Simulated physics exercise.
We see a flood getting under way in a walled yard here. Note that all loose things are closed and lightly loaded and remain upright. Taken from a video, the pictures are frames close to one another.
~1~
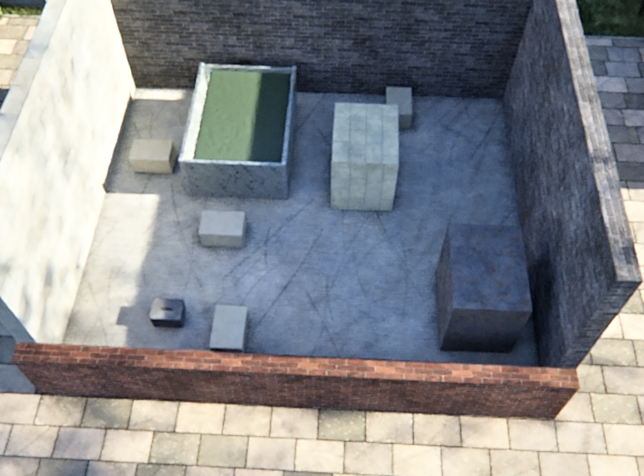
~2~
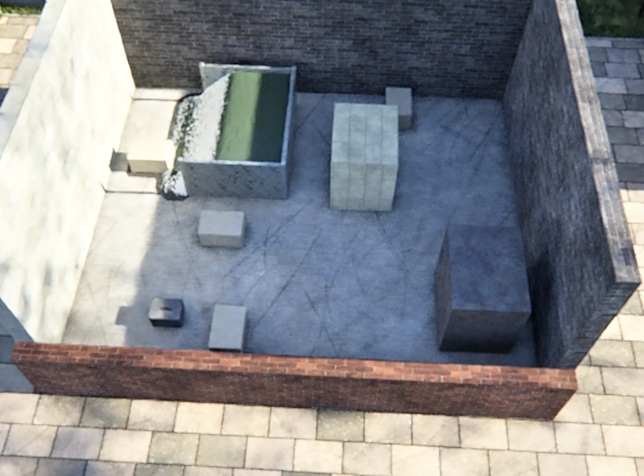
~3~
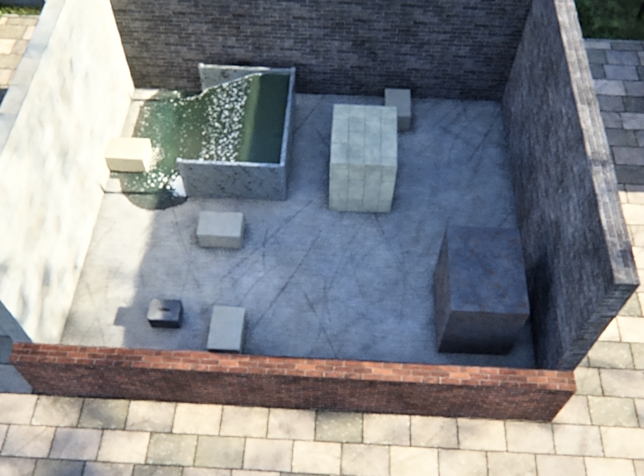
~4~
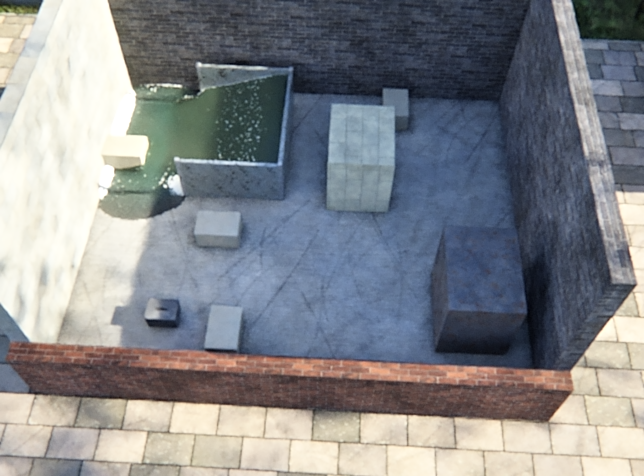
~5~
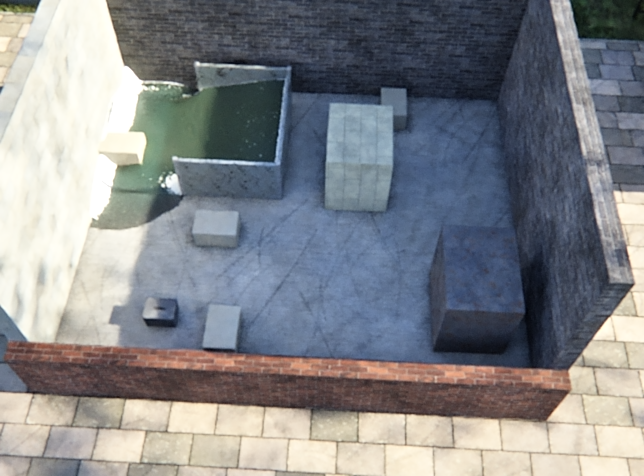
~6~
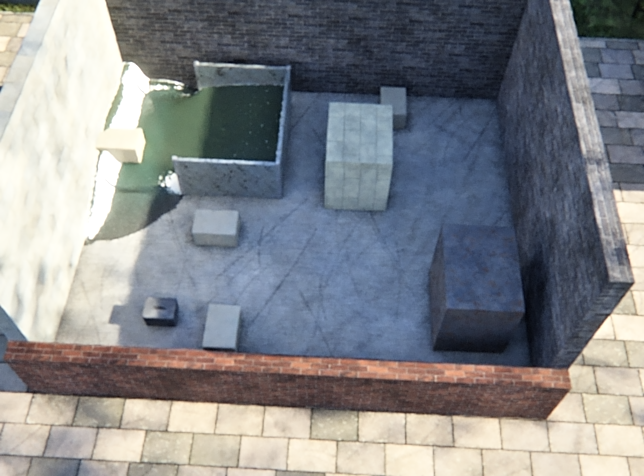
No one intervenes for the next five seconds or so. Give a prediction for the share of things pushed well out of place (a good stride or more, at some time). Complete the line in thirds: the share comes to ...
The share comes to at least two thirds.
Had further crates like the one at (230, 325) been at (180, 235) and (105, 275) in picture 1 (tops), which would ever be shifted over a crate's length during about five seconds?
Outcome per entry: Gets dislodged / gets dislodged.
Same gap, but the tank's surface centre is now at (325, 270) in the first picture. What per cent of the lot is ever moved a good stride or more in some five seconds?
Some 100 per cent.
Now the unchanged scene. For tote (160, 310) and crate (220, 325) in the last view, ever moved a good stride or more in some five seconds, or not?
One by one, first passed the mark, second passed the mark.
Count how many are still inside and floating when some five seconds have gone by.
It adds up to 4.
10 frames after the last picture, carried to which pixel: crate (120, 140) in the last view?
Somewhere near (114, 267).
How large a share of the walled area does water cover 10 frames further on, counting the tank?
I'd put it near 40 percent.
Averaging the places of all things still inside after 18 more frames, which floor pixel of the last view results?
What remains is centred near (329, 276).
A moment on, 0 of 5 are well off their spots; 1 afloat.
Next, 1 of 5 are well off their spots; 1 afloat.
Later, 4 of 5 are well off their spots; 4 afloat.
In the end, 4 of 5 are well off their spots, and 4 have been at some point; 4 afloat.
